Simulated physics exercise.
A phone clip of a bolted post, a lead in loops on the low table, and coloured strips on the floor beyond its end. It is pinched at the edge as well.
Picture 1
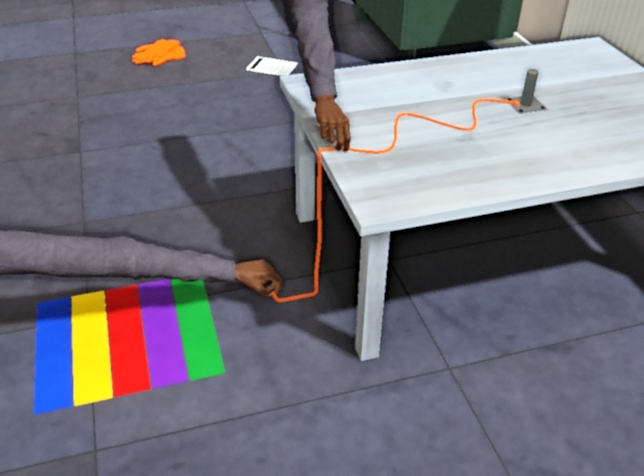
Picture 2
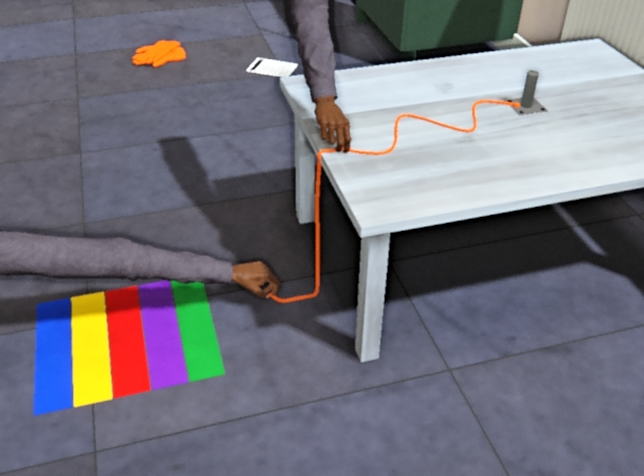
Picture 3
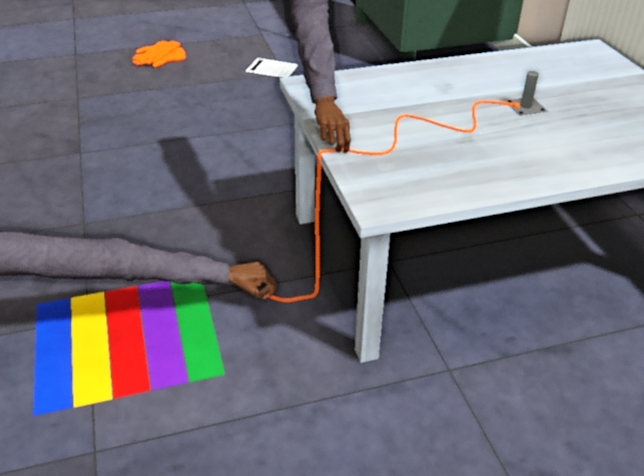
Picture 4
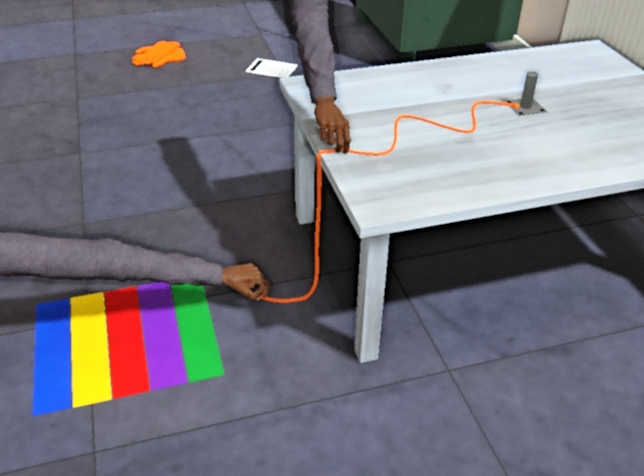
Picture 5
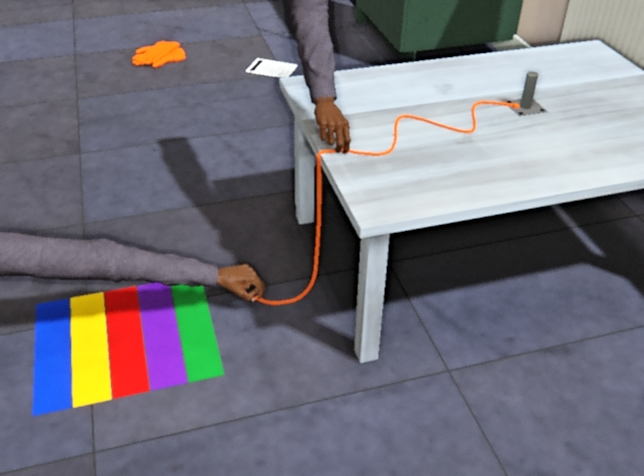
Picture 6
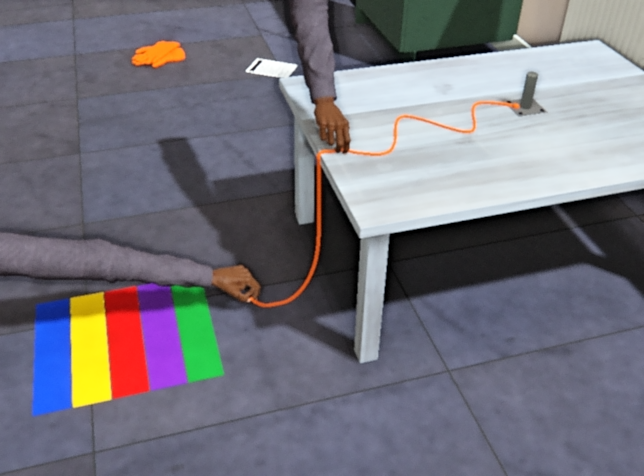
On a grey tiled floor beside a pale low table, an orange lead winds across the tabletop from a short post, pinned at the edge by one hand. Another hand holds its hanging end near blue, yellow, red, purple and green strips, and draws it slightly left, the bend below the table softening into a curve.
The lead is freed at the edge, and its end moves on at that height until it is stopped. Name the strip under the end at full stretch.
The blue one.
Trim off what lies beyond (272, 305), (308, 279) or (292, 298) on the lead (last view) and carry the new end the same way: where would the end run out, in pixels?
Try by try, around (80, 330), (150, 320) and (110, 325).
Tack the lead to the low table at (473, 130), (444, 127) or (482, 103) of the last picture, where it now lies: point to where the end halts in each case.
Try by try, around (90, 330), (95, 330) and (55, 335).
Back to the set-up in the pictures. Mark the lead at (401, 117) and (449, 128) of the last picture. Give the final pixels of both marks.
About (360, 138), and the other about (409, 129).
Soon after, end near (121, 323); over red.
After that, end near (74, 332); over yellow.
At the stop, end near (47, 338); over blue. It halts on the blue strip.
